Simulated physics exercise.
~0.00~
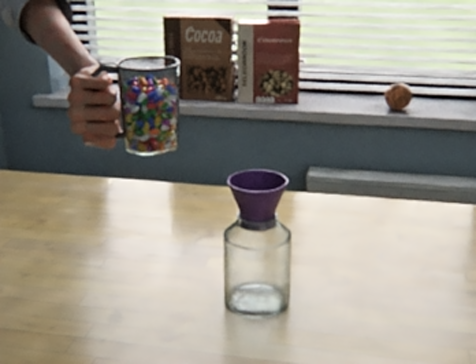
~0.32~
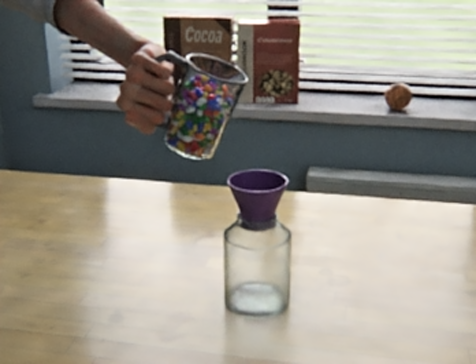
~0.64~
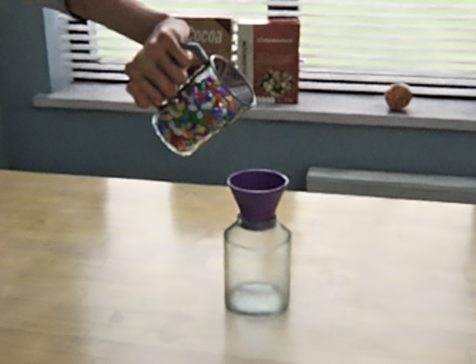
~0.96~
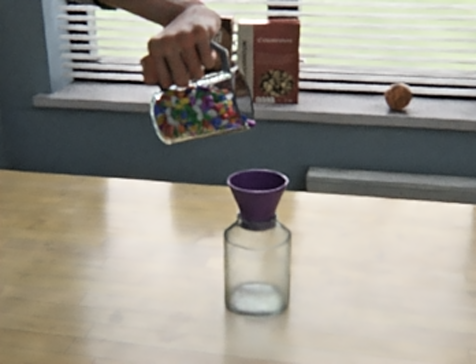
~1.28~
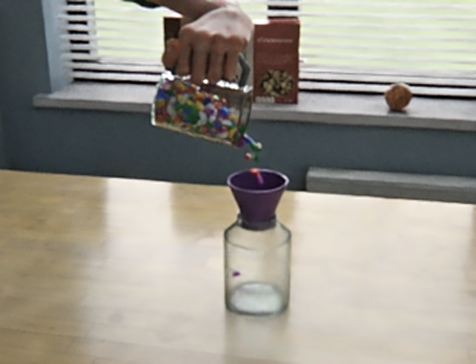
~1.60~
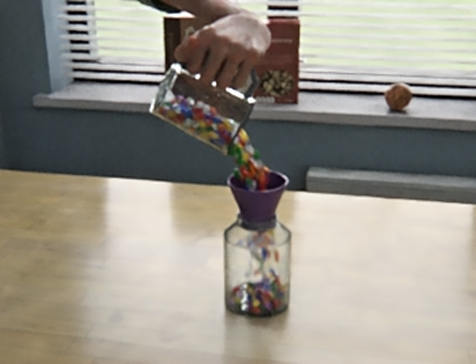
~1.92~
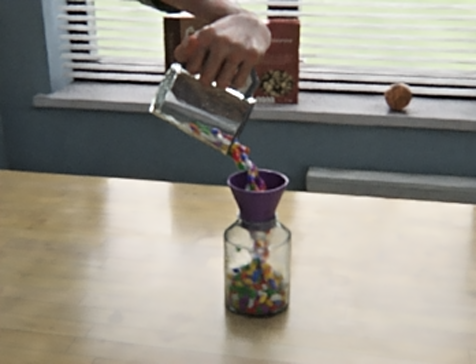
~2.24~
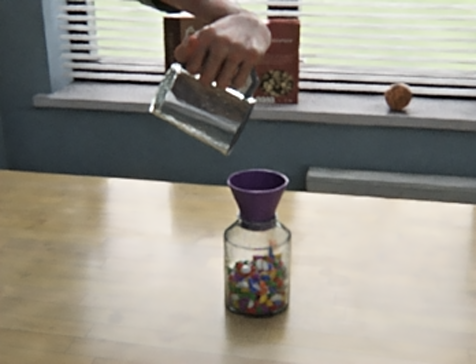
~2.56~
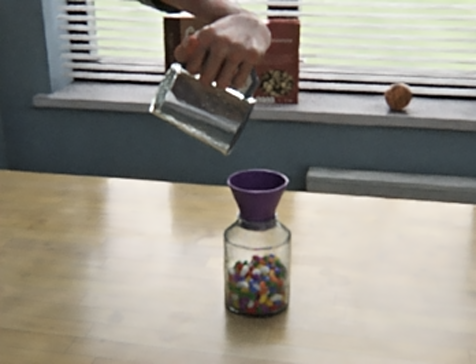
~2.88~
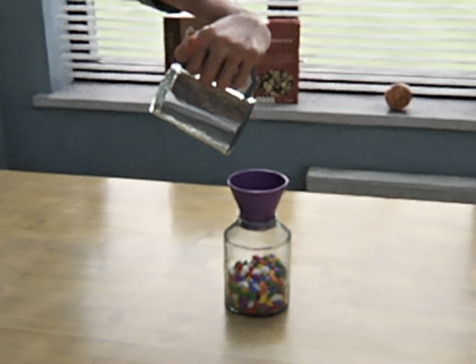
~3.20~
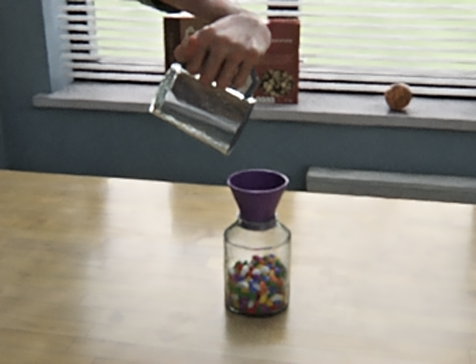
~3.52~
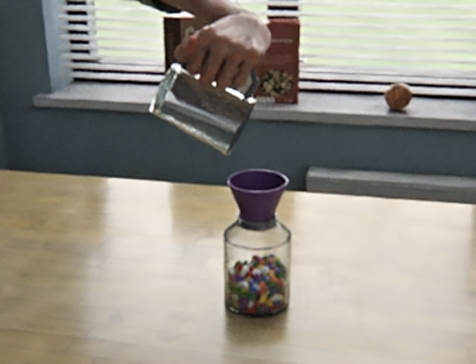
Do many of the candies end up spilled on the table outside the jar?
No, hardly any candies spill outside. The bulk of them end up in the jar, with hardly any left in the cup or the funnel.
The clip opens with a hand holding a clear glass cup of colourful candies upright, to the left of a glass jar with a purple funnel in its neck on a wooden table. The hand moves a little to the right and tips the cup steadily until it lies on its side above the funnel. A few candies slip over the rim first, then a thick stream pours through the funnel and piles up in the jar. The stream thins and stops as the cup empties. At the end the candies rest in the jar, while the hand still holds the tilted, empty cup.
